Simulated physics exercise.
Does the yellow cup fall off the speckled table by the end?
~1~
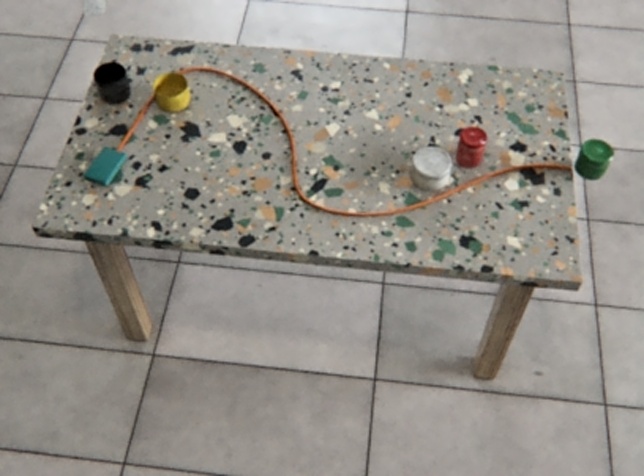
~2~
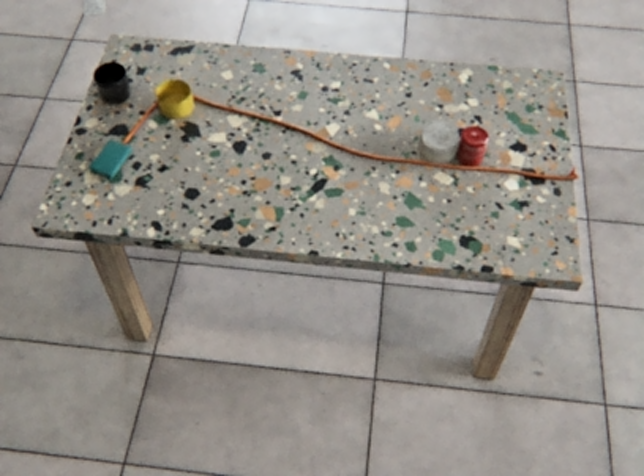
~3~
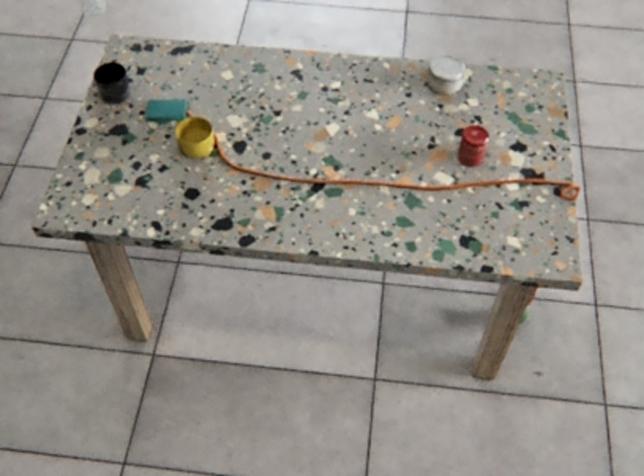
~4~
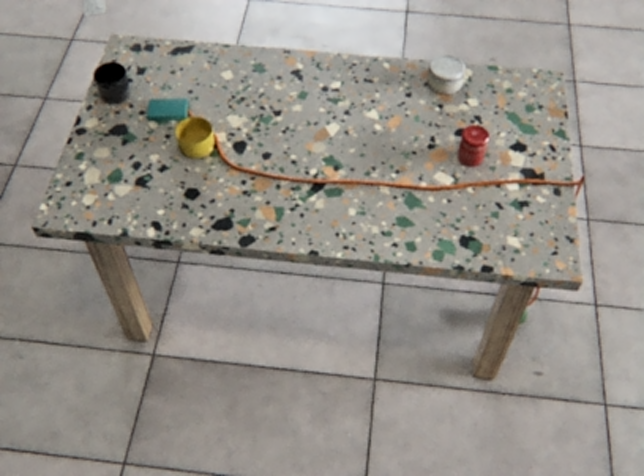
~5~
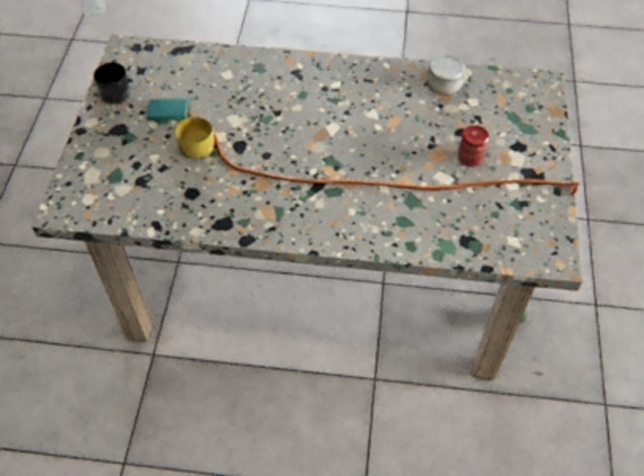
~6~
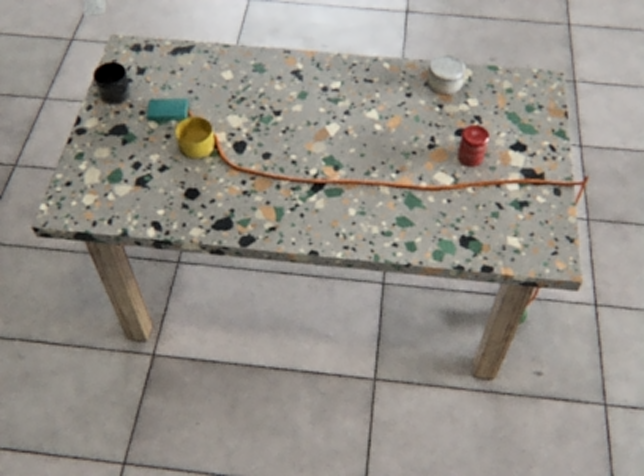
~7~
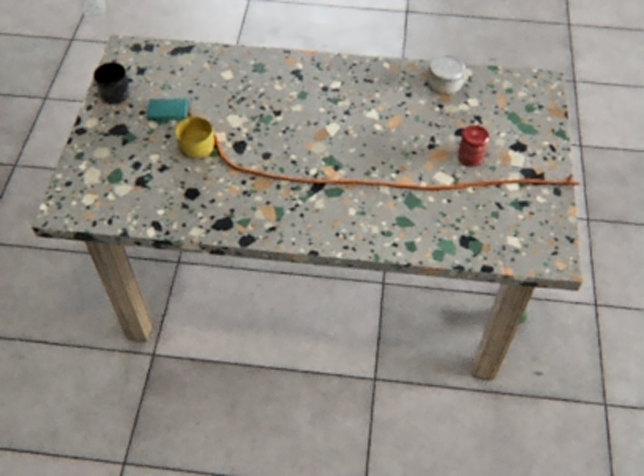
No, the yellow cup is still on the table at the end, a little to the right of where it began and nearer the front.
An orange cable curving across a speckled table slides and straightens as a green cylinder drops off the right edge; the yellow cup and teal block shift right, the white canister moves toward the back, and the cable's tail sways at the edge while the black and red containers stay put.
